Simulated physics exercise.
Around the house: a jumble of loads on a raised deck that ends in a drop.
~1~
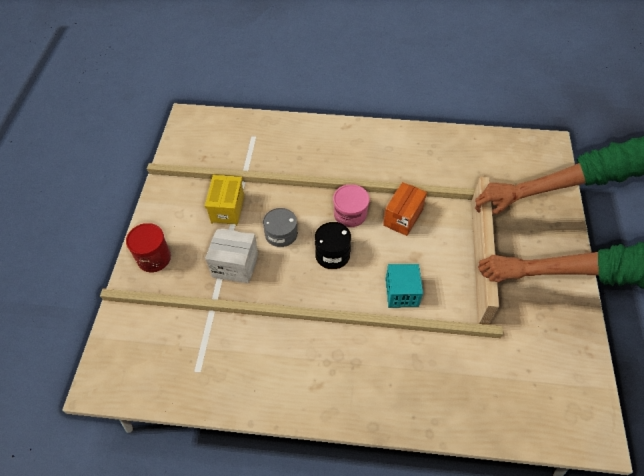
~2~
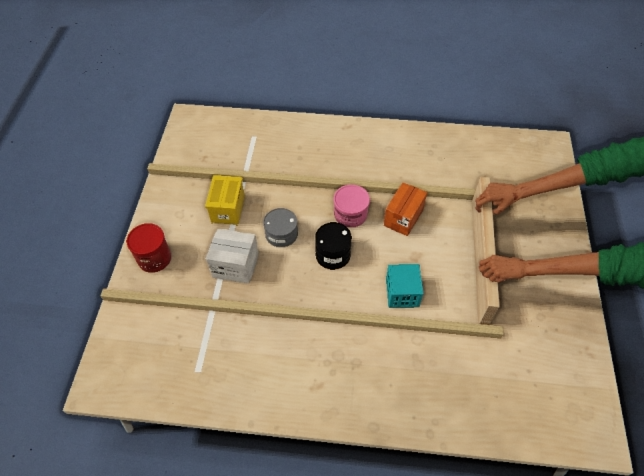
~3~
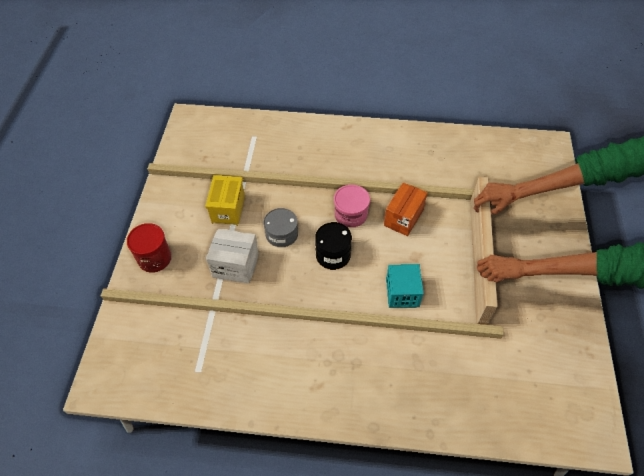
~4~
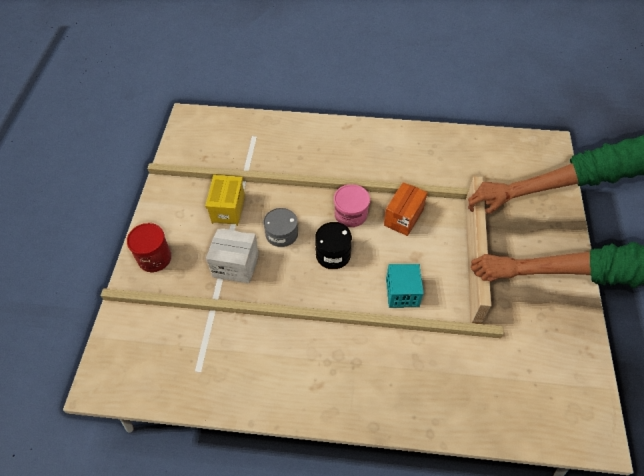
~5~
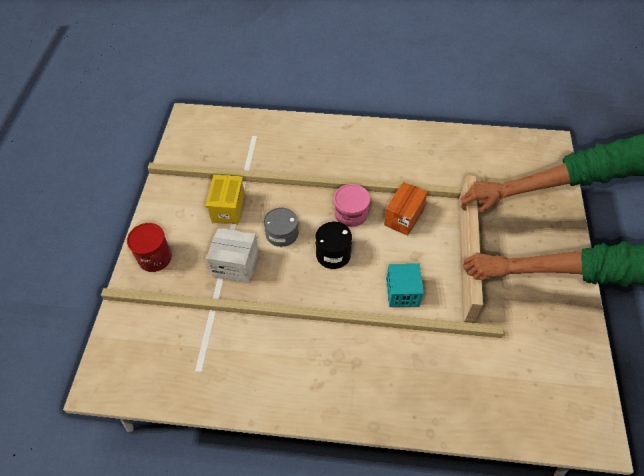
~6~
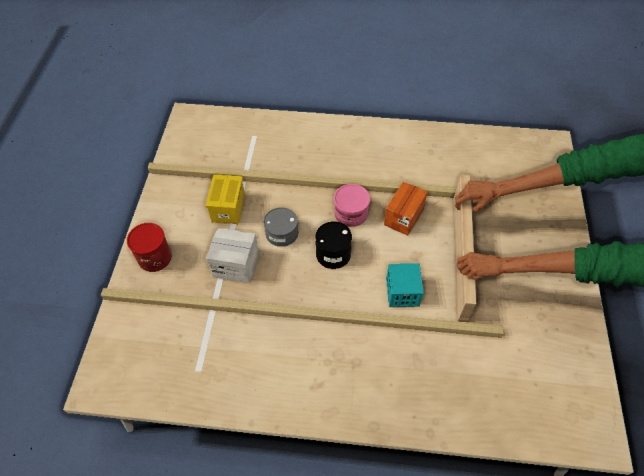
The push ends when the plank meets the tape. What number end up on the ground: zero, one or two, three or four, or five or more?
As it turns out, the number that fall off is zero.
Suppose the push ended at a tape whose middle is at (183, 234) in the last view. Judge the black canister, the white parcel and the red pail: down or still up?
The black canister is kept, the white parcel stays on, the red pail drops off.
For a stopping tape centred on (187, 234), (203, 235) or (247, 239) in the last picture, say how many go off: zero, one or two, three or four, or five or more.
The falls would be one or two; one to two; none at all.
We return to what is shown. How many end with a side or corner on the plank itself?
3 of them.
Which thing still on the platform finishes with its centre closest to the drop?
That is the red pail.
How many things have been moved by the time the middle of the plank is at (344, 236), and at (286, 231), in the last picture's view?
The counts are 4 and 7.
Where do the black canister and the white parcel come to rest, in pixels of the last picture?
About (209, 237), and the other about (169, 254).
Soon after, none off yet; red pail at rest near (150, 248); yellow tote at rest near (227, 200); white parcel at rest near (234, 255).
At rest, the number that fall off is zero.
